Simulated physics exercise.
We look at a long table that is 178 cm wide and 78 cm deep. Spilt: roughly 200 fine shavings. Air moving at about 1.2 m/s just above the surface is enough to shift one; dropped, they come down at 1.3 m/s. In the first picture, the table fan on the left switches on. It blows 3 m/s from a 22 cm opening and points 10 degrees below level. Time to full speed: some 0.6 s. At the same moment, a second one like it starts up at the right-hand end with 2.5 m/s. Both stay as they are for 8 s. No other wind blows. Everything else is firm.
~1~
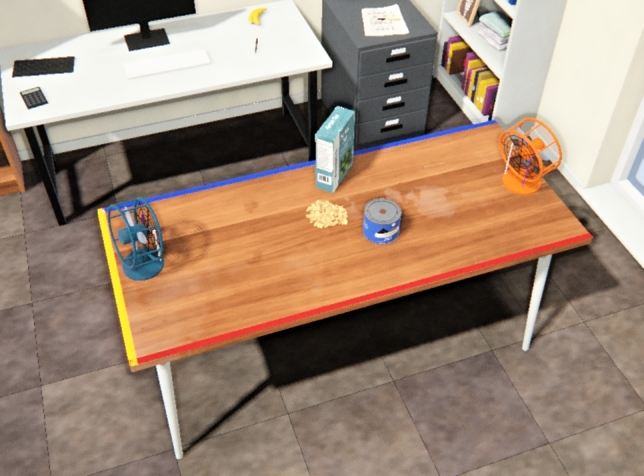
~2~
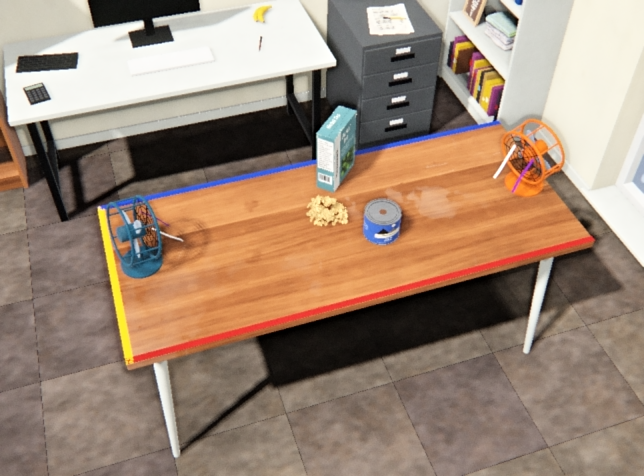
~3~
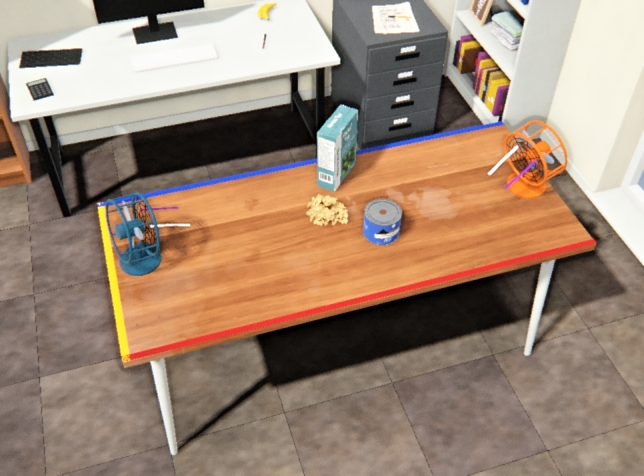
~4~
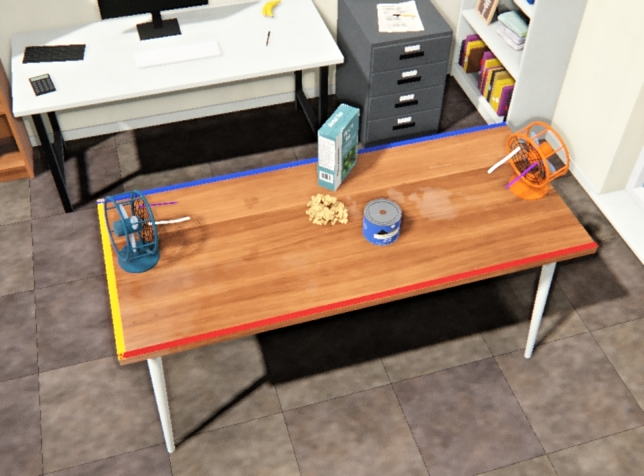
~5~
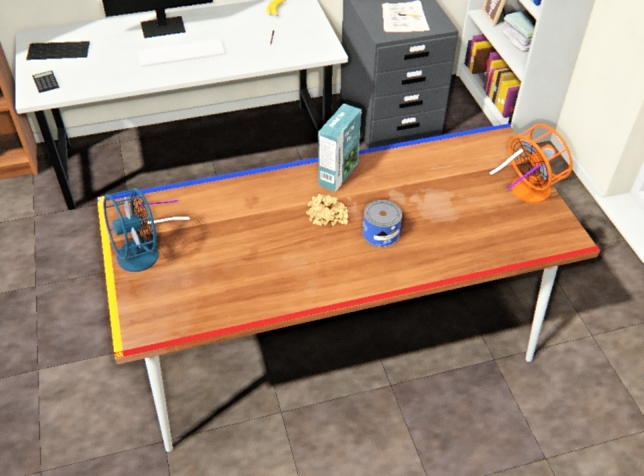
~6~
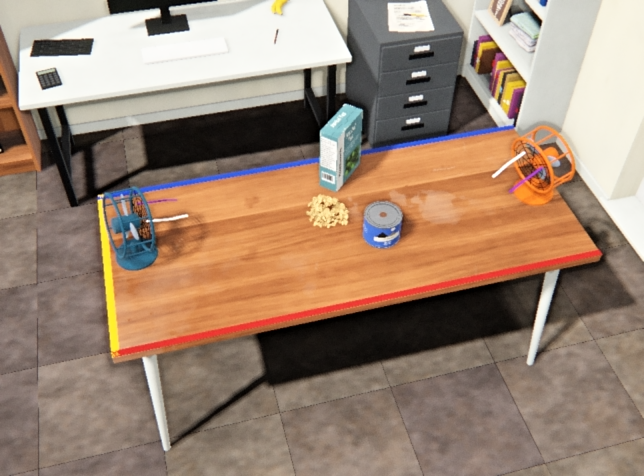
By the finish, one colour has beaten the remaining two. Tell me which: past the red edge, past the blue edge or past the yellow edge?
I would say past the blue edge.
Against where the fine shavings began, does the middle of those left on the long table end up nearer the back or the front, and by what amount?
I'd say frontward, around 10 cm.
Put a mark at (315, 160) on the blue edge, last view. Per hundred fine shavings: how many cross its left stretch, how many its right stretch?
About 0 per cent left, about 60 per cent right.
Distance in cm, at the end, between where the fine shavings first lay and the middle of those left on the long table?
The middle ends up about 20 cm from the start.
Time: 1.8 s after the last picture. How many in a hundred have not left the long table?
Close to 60 in a hundred are still there.
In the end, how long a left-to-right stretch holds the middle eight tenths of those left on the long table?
About 60 cm.
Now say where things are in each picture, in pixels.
In the first frame, the middle of the fine shavings is near (326, 215), none has stirred yet, the mouth of the table fan is at (135, 233) and that of the second one at (530, 150).
In the second frame, the middle of the fine shavings is near (326, 211), none has stirred yet, the blue edge is centred on (311, 161), the red edge is centred on (378, 298) and the yellow edge is centred on (111, 278).
In the third frame, the middle of the fine shavings is near (327, 211), none has stirred yet, the top of a tin is at (383, 212) and the top of a carton is at (338, 121).
In the fourth frame, the middle of the fine shavings is near (326, 210) and none has stirred yet.
In the fifth frame, the middle of the fine shavings is near (327, 211) and none has stirred yet.
In the sixth frame, the middle of the fine shavings is near (327, 212) and none has stirred yet.
Then, 0.8 s after the last picture, 9 % are over the blue edge, 2 % over the red edge and 0 % over the yellow edge; the middle of those left on the top is near (380, 211); 4 % are gone or lie where they will stay.
Then, 1.8 s after the last picture, 42 % are over the blue edge, 4 % over the red edge and 0 % over the yellow edge; the middle of those left on the top is near (377, 220); 44 % are gone or lie where they will stay.
Then, 3.6 s after the last picture, 54 % are over the blue edge, 9 % over the red edge and 0 % over the yellow edge; the middle of those left on the top is near (376, 220); 63 % are gone or lie where they will stay.
Then, 7.2 s after the last picture, at the end, 62 % are over the blue edge, 16 % over the red edge and 0 % over the yellow edge; the middle of those left on the top is near (377, 221).
